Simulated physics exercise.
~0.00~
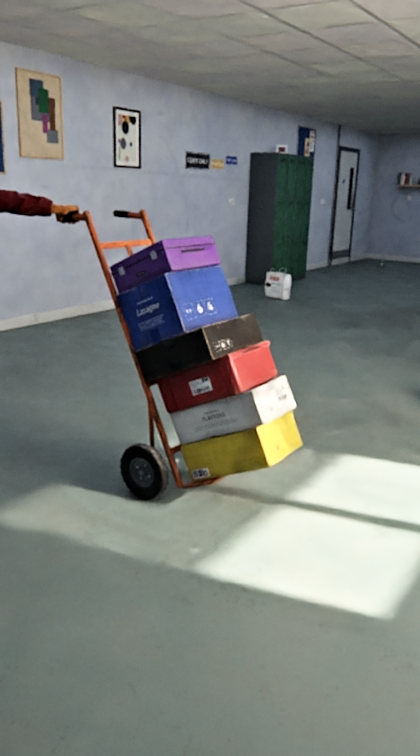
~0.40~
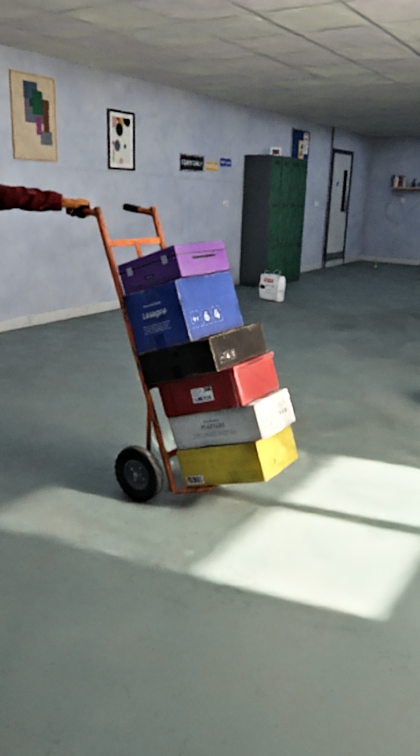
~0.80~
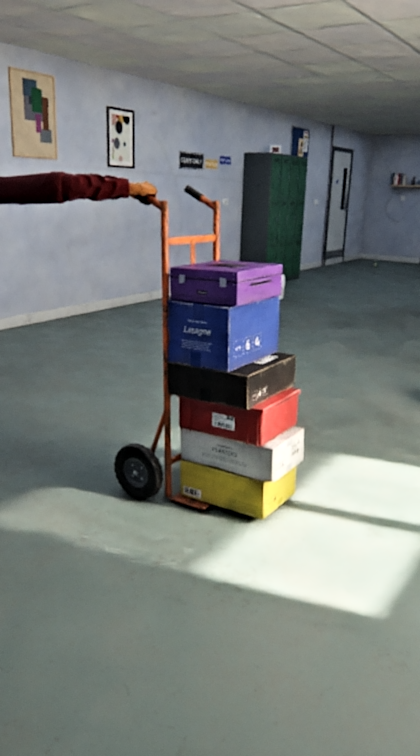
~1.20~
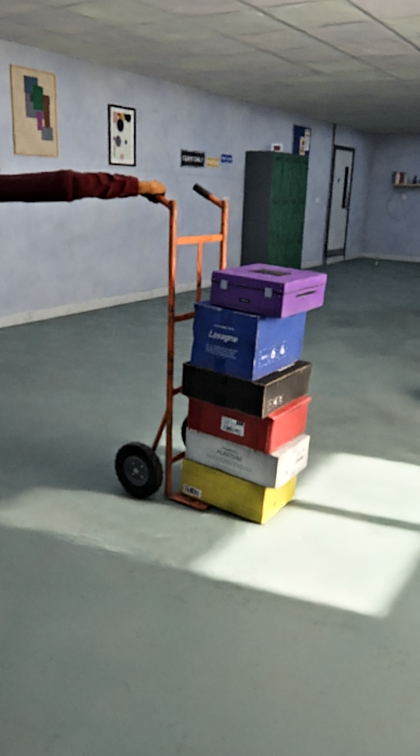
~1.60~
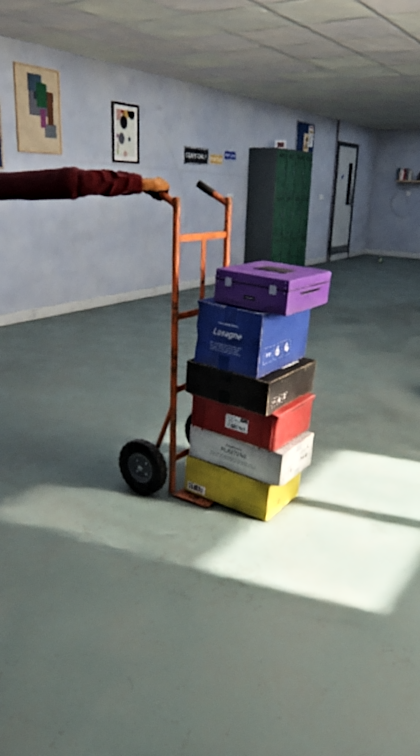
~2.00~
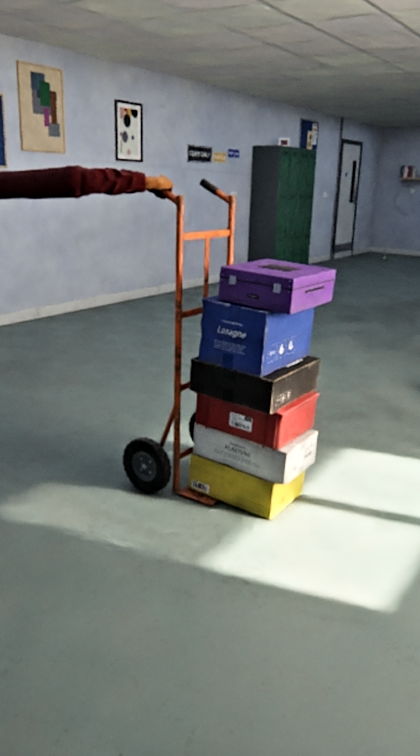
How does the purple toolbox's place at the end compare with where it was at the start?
It ends clearly farther to the right and a little lower in view than at the start, still on top of the stack but away from the truck's uprights.
